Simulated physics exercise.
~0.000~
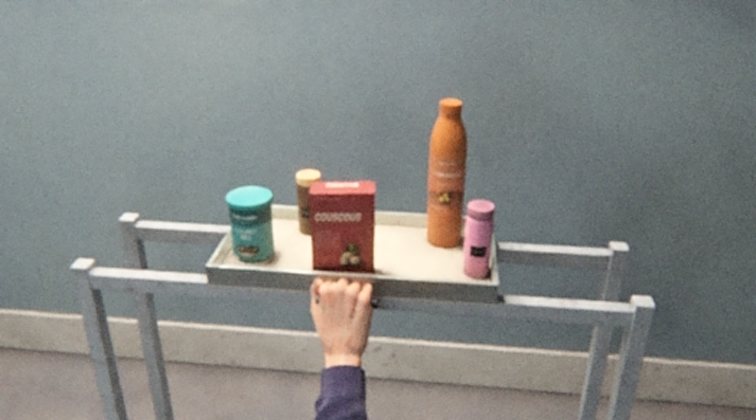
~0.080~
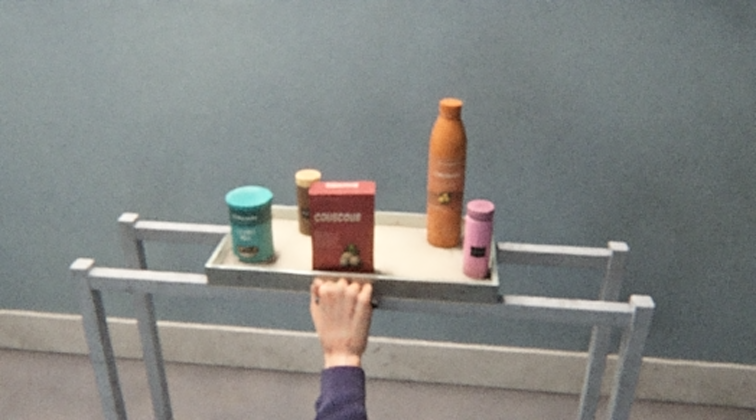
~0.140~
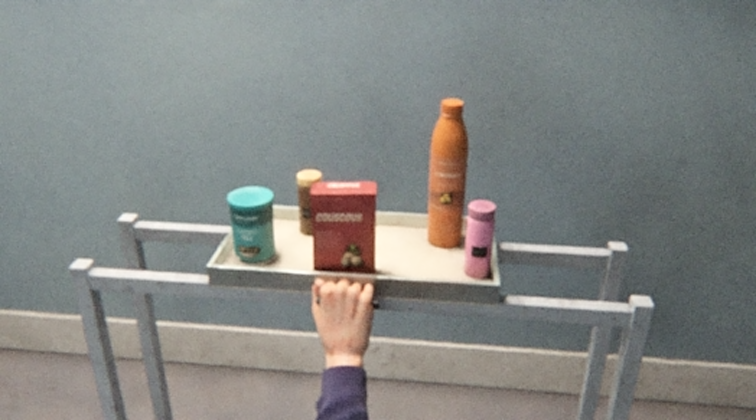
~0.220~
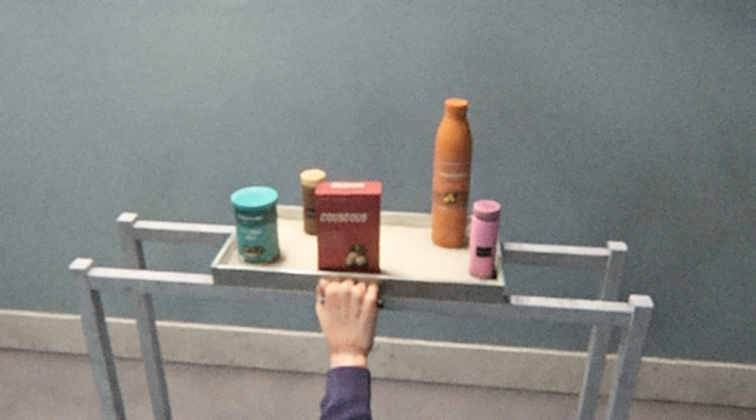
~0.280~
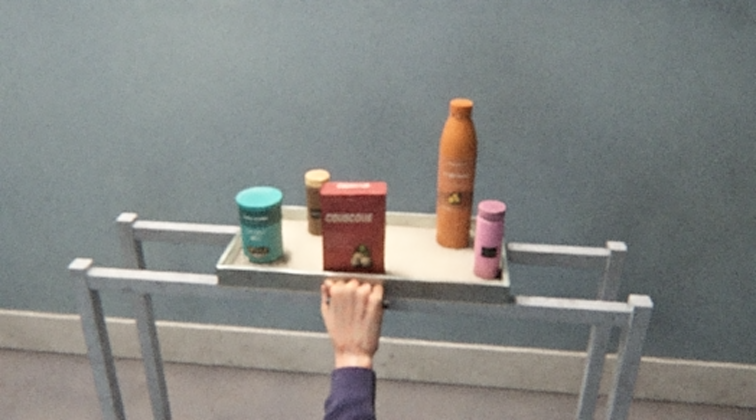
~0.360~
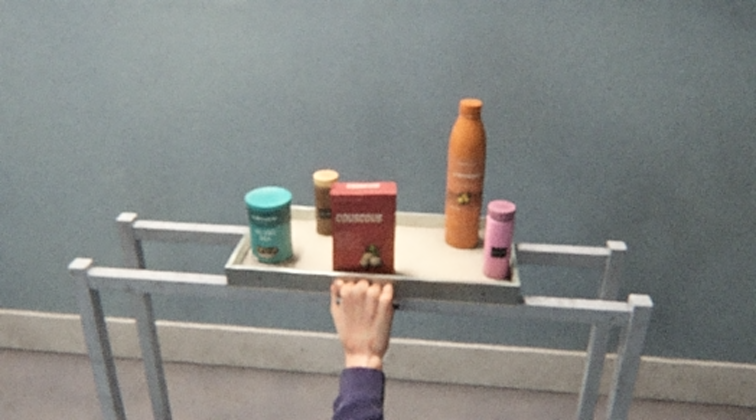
A tray holding five containers slides slightly right along the rack as a hand grips its edge.
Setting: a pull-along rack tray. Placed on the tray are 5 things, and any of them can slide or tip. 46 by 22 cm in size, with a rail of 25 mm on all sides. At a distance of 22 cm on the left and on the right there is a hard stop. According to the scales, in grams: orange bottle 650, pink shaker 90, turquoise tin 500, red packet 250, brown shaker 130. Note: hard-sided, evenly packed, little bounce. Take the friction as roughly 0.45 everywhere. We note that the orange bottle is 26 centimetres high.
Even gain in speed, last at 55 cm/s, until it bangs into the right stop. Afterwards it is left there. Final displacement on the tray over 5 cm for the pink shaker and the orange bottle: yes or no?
Final: Pink shaker no; orange bottle yes.
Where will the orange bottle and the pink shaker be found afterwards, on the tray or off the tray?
The orange bottle winds up out of bounds; the pink shaker stays within bounds.
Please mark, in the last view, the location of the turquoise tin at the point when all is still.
Its middle comes to rest around (393, 234).
By 0.96 s, tray 22 cm right; orange bottle tilted 15° near (599, 180); pink shaker tilted 16° near (623, 246); brown shaker tilted 18°.
By 1.36 s, tray 22 cm right; orange bottle now off the tray; pink shaker tilted 4° near (608, 246); brown shaker on its side.
By 1.56 s, tray 22 cm right; brown shaker on its side; red packet 3 cm from its spot; turquoise tin 3 cm from its spot.
When it is over (2.2 s), off the tray, orange bottle; lying over on the tray, brown shaker; the other 3 within 5 cm of the start. In the last view, pink shaker near (611, 247).
